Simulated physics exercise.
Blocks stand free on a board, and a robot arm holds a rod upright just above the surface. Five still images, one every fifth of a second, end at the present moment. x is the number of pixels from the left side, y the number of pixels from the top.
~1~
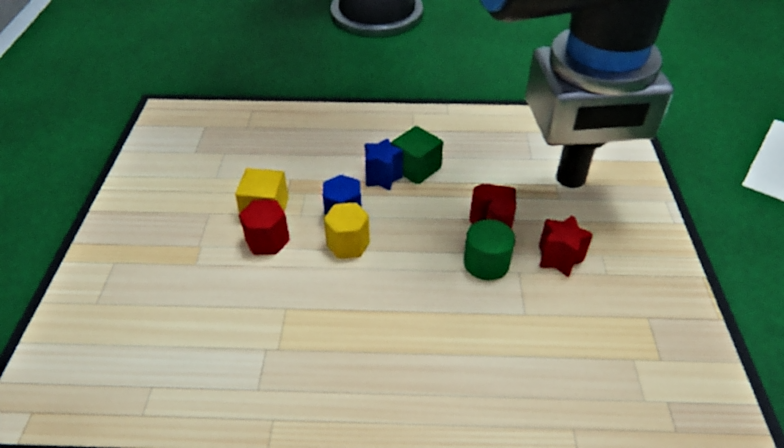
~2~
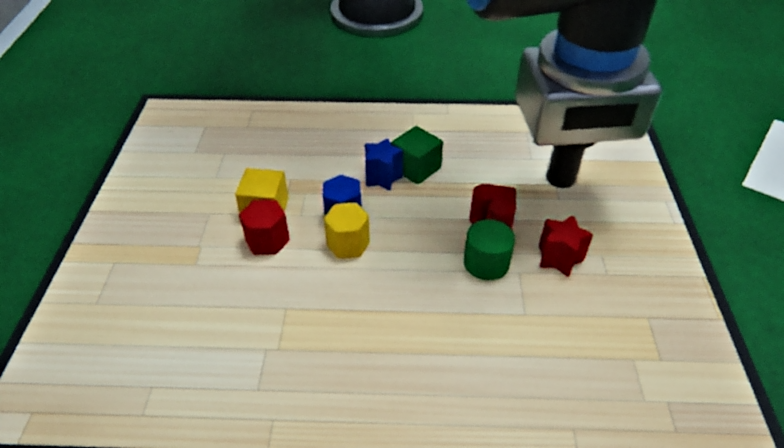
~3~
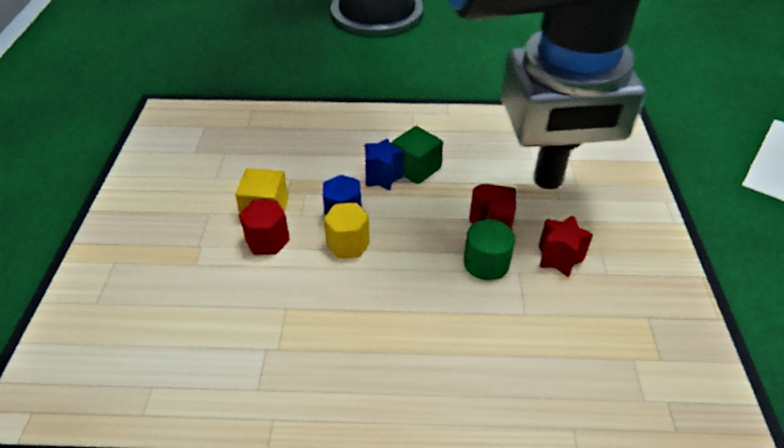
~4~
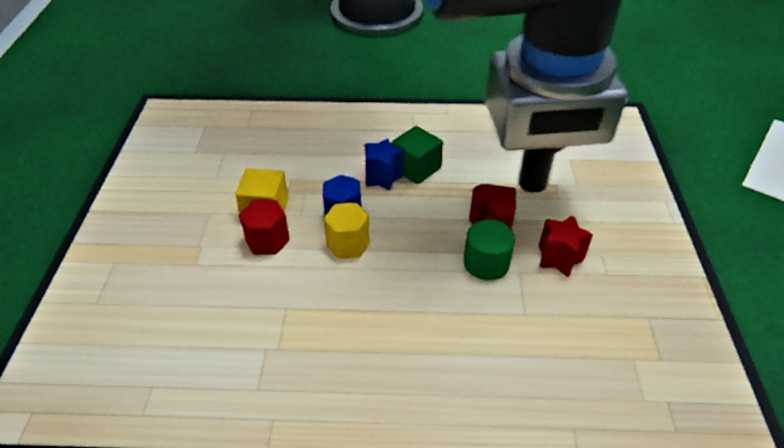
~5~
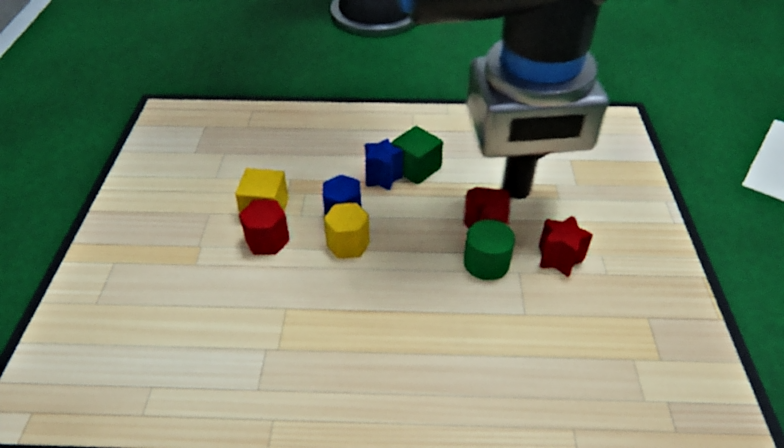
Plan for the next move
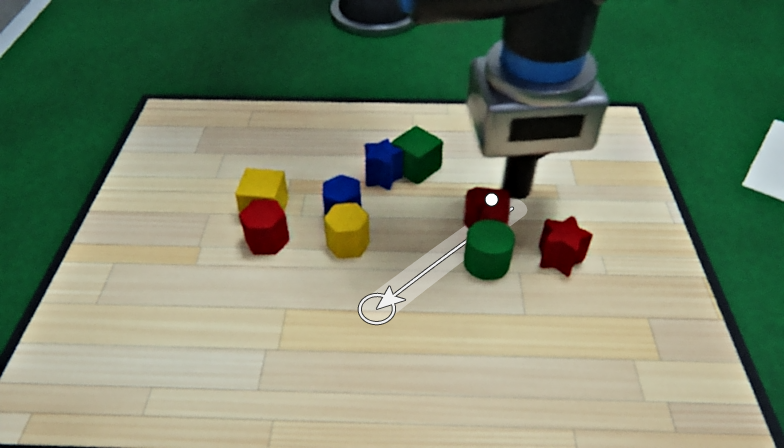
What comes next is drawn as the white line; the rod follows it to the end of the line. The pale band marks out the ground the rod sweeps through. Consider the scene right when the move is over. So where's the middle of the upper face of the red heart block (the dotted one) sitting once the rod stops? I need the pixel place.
My estimate: (376, 243).
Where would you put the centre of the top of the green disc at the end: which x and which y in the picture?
Around (480, 251).
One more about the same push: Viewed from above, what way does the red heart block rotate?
Looking down on the board, it turns clockwise.
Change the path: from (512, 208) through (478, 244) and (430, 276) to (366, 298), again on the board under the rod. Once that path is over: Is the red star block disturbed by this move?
The red star block will stay where it stands.
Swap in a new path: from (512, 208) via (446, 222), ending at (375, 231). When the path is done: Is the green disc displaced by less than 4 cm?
Yes
Path on the board, in a line from (512, 208) to (377, 309); the dot is on the red heart block.
The first path, step by step. One third of the way, rod at (473, 220); green disc at (482, 245); red heart block at (442, 220), turned 55° clockwise.
Two thirds of the way, rod at (426, 253); green disc at (480, 251); red heart block at (390, 239), turned 100° clockwise.
At the end, rod at (376, 290); green disc at (480, 251); red heart block at (376, 243), turned 125° clockwise; red star block in place.
